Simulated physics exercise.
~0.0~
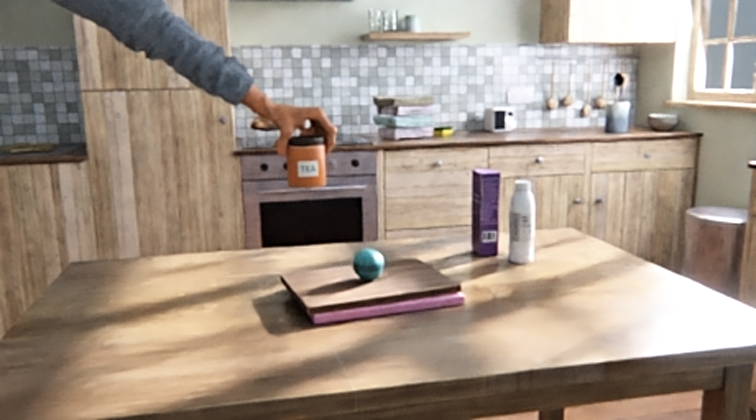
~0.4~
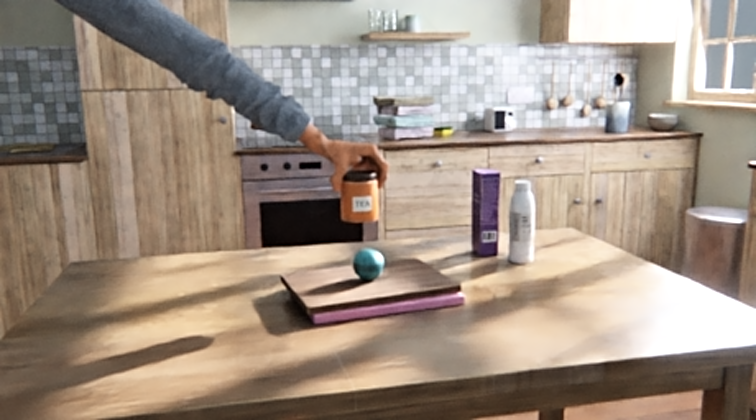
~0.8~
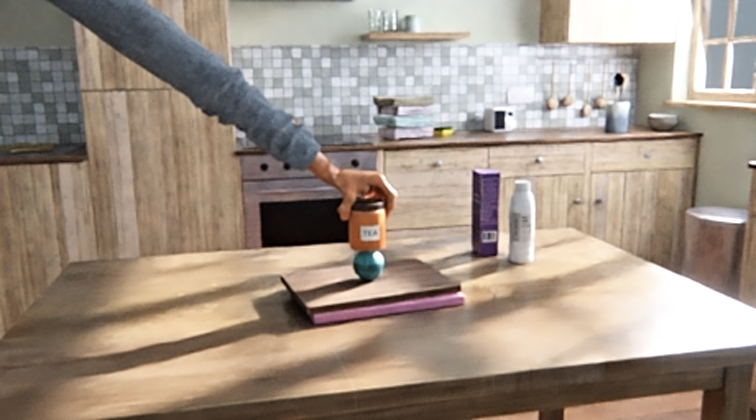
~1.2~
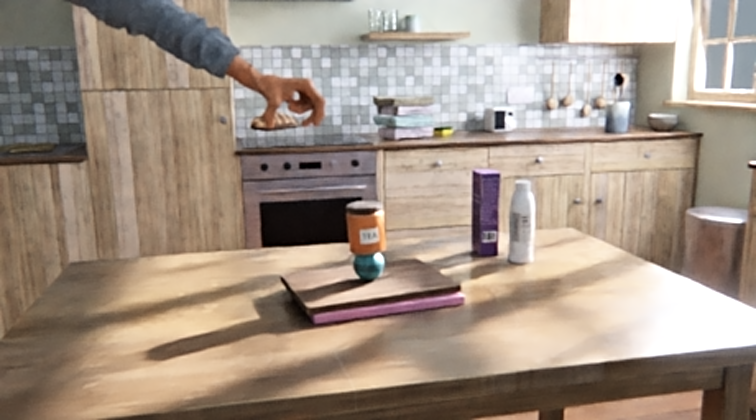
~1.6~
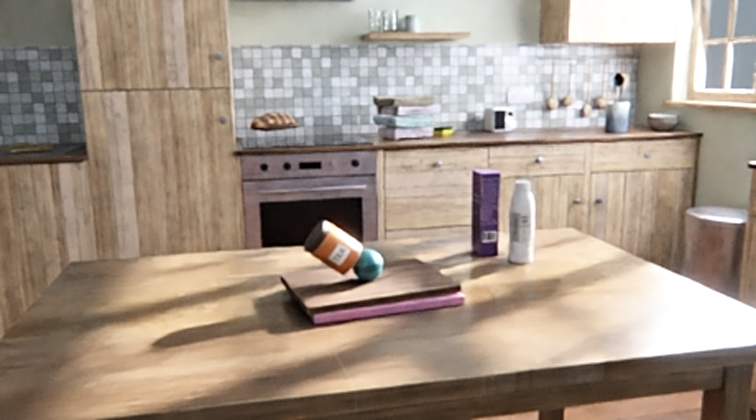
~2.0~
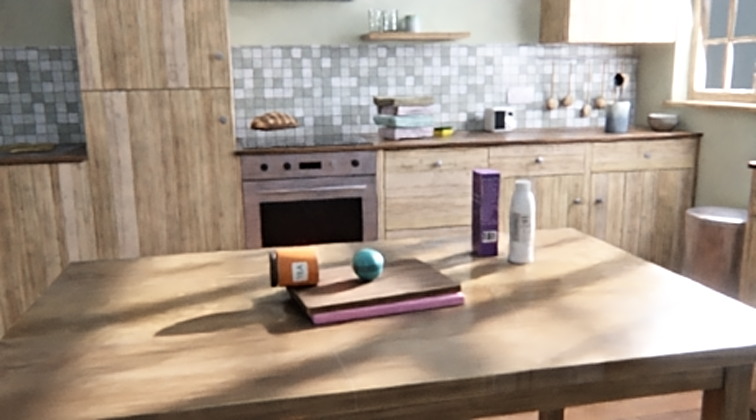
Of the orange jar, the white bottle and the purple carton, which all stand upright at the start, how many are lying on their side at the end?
One of them is lying on its side at the end, the orange jar, while the white bottle and the purple carton are still standing.
